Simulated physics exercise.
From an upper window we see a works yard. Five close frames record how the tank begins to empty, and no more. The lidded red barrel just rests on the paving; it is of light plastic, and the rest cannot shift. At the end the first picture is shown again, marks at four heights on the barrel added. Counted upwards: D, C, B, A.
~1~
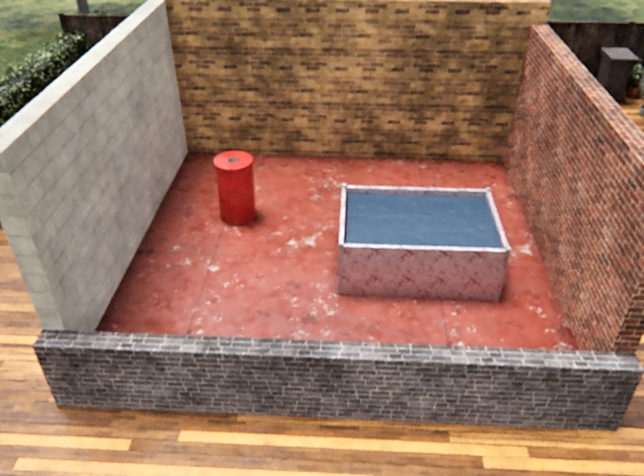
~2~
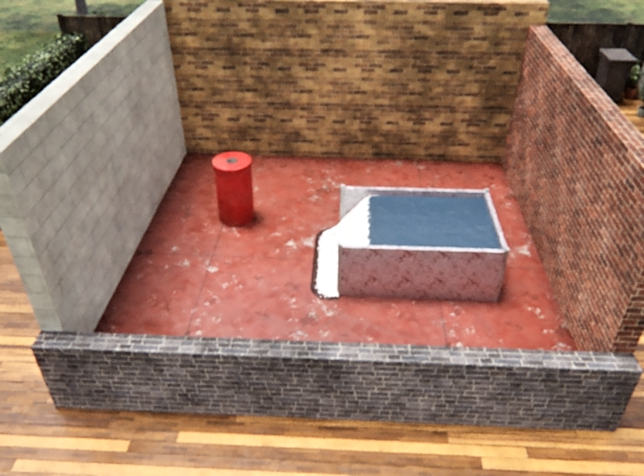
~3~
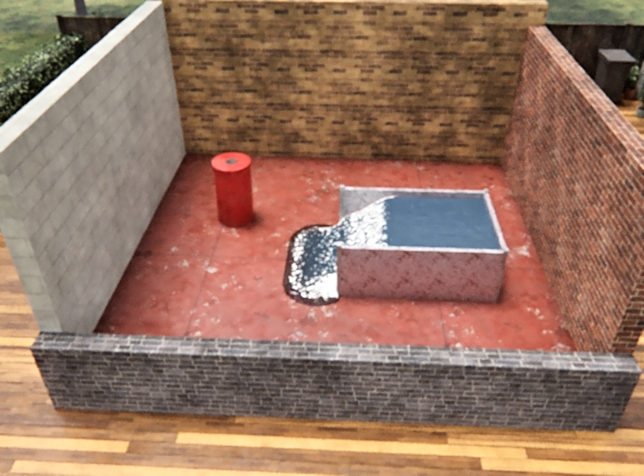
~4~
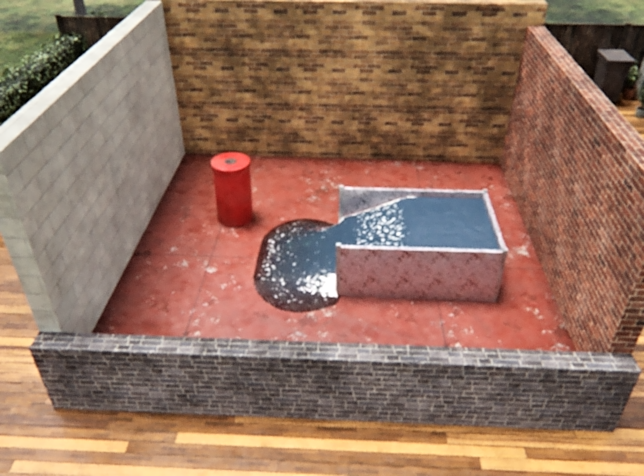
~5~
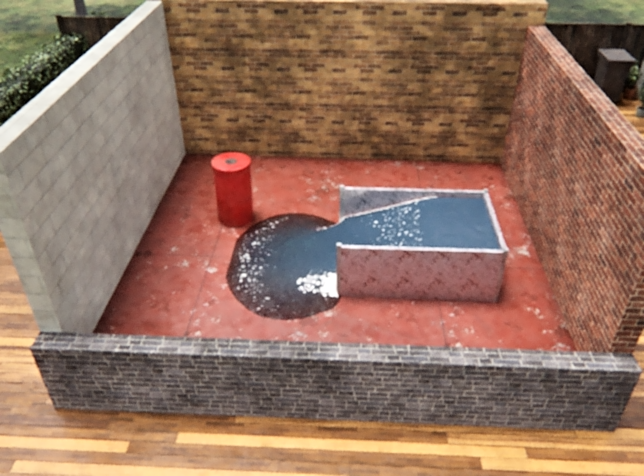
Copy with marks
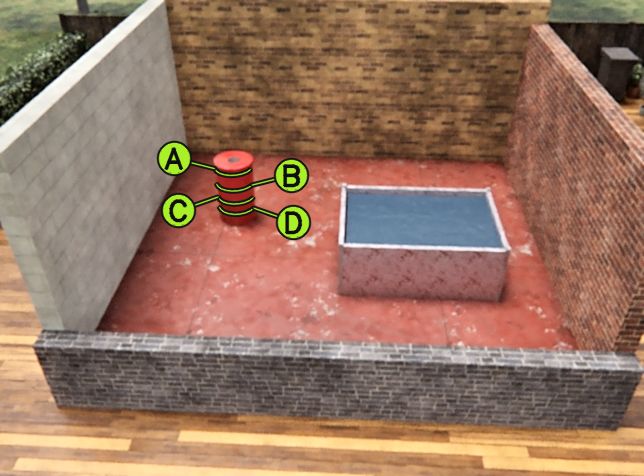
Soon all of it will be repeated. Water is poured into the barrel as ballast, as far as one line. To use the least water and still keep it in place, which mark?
Line C just does it.
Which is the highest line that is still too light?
Line D.
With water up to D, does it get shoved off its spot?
Yes, it does.
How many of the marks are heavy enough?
Three.
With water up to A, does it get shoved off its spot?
No.
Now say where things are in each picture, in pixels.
Lid of the red barrel at (233, 160); tank full, its middle at (419, 221).
Water covers 2 % of the ground and is seen nearest the barrel at (324, 237).
Water covers 4 % of the ground and is seen nearest the barrel at (296, 238).
Water covers 7 % of the ground and is seen nearest the barrel at (273, 234).
Lid of the red barrel at (230, 162); water covers 11 % of the ground and is seen nearest the barrel at (257, 228).
On the marked copy, A at (230, 175); B at (231, 191); C at (233, 204); D at (234, 214); from the bottom up D, C, B, A.
With A, it does not move.
With B, it does not move.
With C, it does not move.
With D, it is pushed about half its own width away.
